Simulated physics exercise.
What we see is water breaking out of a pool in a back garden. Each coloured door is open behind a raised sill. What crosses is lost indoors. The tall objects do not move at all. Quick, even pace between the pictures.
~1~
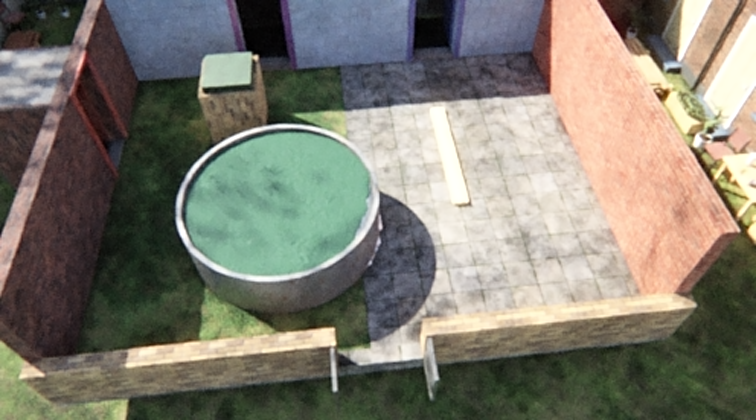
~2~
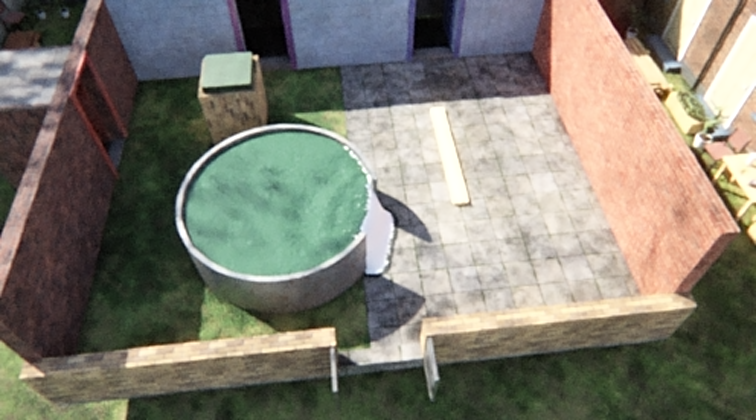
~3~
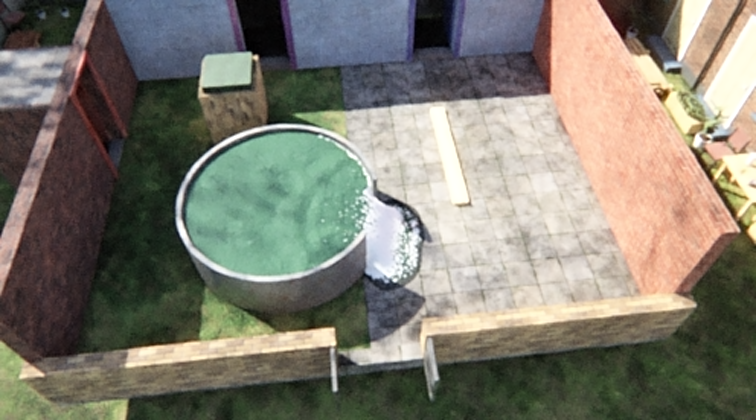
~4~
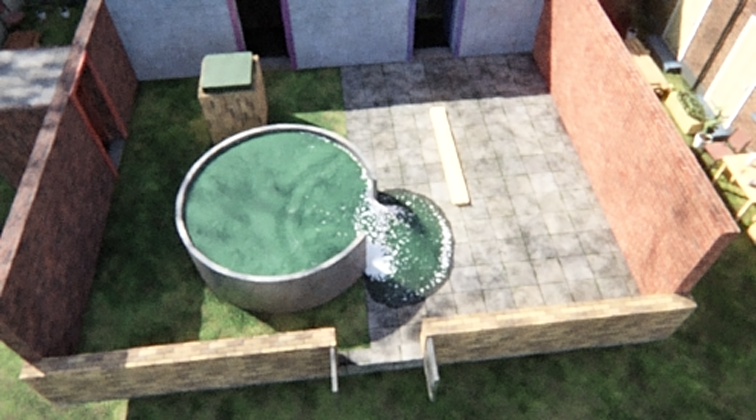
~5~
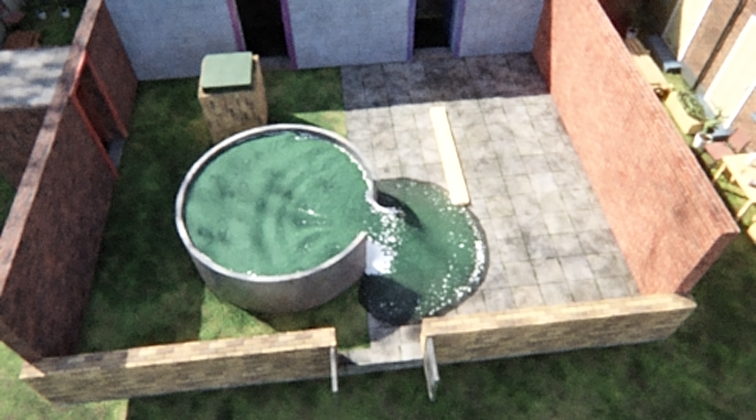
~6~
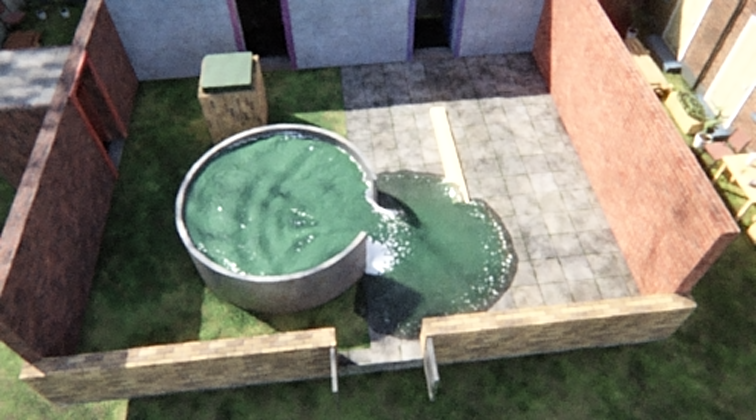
In this clip, a round pool in a walled back garden stands full and still, then water pours out through a gap in its right side and spreads rightward across the paving, reaching the pale plank.
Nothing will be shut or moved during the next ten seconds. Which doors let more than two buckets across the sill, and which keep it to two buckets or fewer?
The blue door will top two buckets; the purple door will not top two buckets; the red door will not top two buckets.
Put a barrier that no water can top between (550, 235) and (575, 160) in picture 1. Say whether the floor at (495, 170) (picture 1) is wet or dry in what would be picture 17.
Submerged.
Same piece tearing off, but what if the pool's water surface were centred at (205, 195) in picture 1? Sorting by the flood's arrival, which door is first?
Answer: The blue door.
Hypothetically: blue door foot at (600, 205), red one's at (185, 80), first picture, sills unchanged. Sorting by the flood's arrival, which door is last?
The one in red.
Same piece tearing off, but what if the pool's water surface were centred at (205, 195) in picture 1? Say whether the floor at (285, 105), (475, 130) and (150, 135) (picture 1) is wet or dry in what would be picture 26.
First one stays unwetted, next one gets inundated, last one stays unwetted.
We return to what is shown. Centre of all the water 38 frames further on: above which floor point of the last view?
The water centres close to (416, 191).
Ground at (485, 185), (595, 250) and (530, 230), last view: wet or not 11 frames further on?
Point 1: Drenched; point 2: Drenched; point 3: Drenched.
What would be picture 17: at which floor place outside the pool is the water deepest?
Around (610, 299).
A moment on, water covers 30 % of the floor; the blue door not reached, the purple door not reached, the red door not reached.
Next, water covers 35 % of the floor; the blue door not reached, the purple door not reached, the red door not reached.
Then, water covers 40 % of the floor; the blue door wet at the sill, nothing in, the purple door not reached, the red door not reached.
Later, water covers 60 % of the floor; the blue door over two buckets in, the purple door wet at the sill, nothing in, the red door not reached.
In the end, water covers 85 % of the floor; the blue door far over two buckets in, the purple door wet at the sill, nothing in, the red door wet at the sill, nothing in.
